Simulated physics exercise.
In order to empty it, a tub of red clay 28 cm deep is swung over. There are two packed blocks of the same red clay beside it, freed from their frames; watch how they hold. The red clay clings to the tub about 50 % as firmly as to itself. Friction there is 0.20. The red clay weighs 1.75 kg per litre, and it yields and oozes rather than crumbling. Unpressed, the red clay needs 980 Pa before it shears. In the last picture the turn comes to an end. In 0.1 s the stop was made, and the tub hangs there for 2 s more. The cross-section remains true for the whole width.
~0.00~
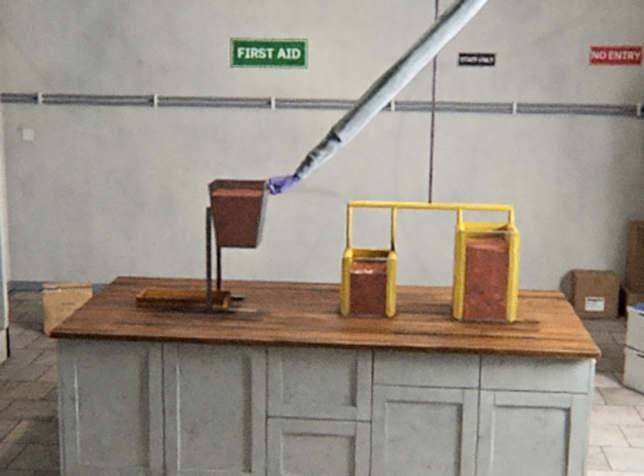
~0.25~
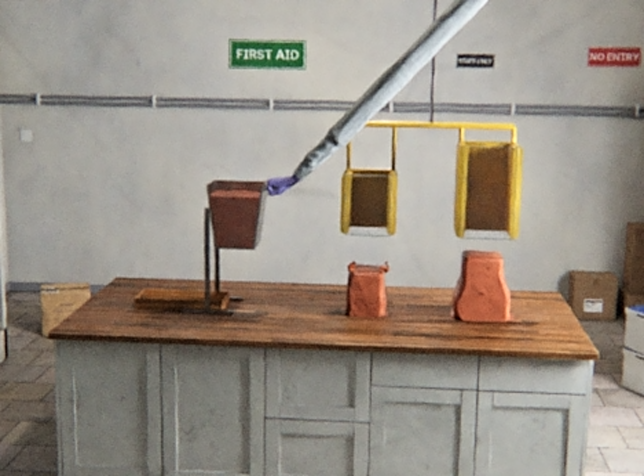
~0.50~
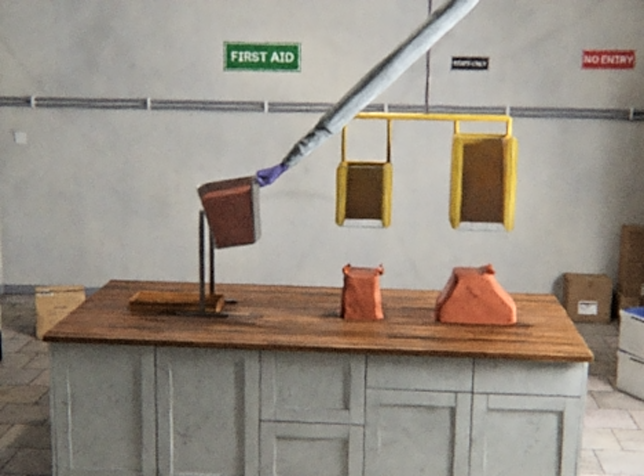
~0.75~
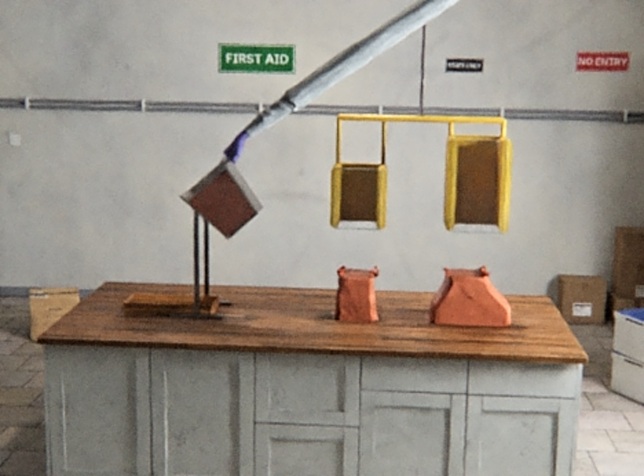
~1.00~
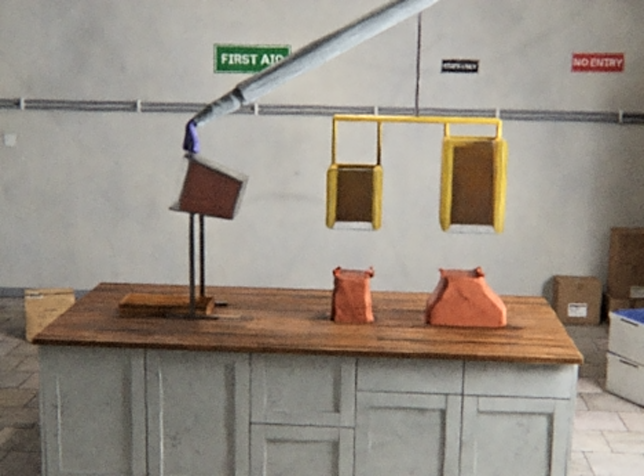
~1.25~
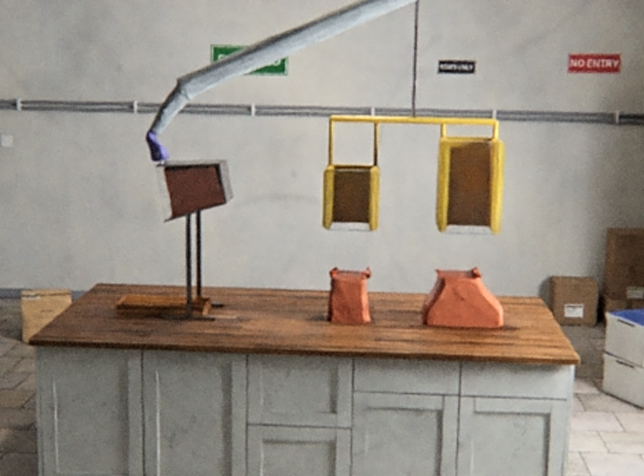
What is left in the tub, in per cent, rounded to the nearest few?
Around 55 in every hundred.
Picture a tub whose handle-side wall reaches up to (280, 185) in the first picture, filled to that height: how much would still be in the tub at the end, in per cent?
The tub would end up holding some 30 % of it.
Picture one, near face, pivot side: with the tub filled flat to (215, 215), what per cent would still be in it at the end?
100 %.
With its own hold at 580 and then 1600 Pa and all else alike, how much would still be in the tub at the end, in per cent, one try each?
First 30 %, second 100 %.
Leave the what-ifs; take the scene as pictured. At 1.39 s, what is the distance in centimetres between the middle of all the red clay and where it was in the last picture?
3 cm.
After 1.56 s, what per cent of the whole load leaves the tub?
About 30 percent.
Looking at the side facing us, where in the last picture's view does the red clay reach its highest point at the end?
Highest point: Approx. (184, 183).
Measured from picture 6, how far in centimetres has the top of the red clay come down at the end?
About 8 cm.
By 1.39 s, the tub is at 100 degrees and holds 100 %.
By 1.56 s, the tub is at 100 degrees and holds 85 %.
By 1.73 s, the tub is at 100 degrees and holds 67 %.
By 1.90 s, the tub is at 100 degrees and holds 55 %.
By 3.25 s, at the end, the tub is at 100 degrees and holds 55 %.
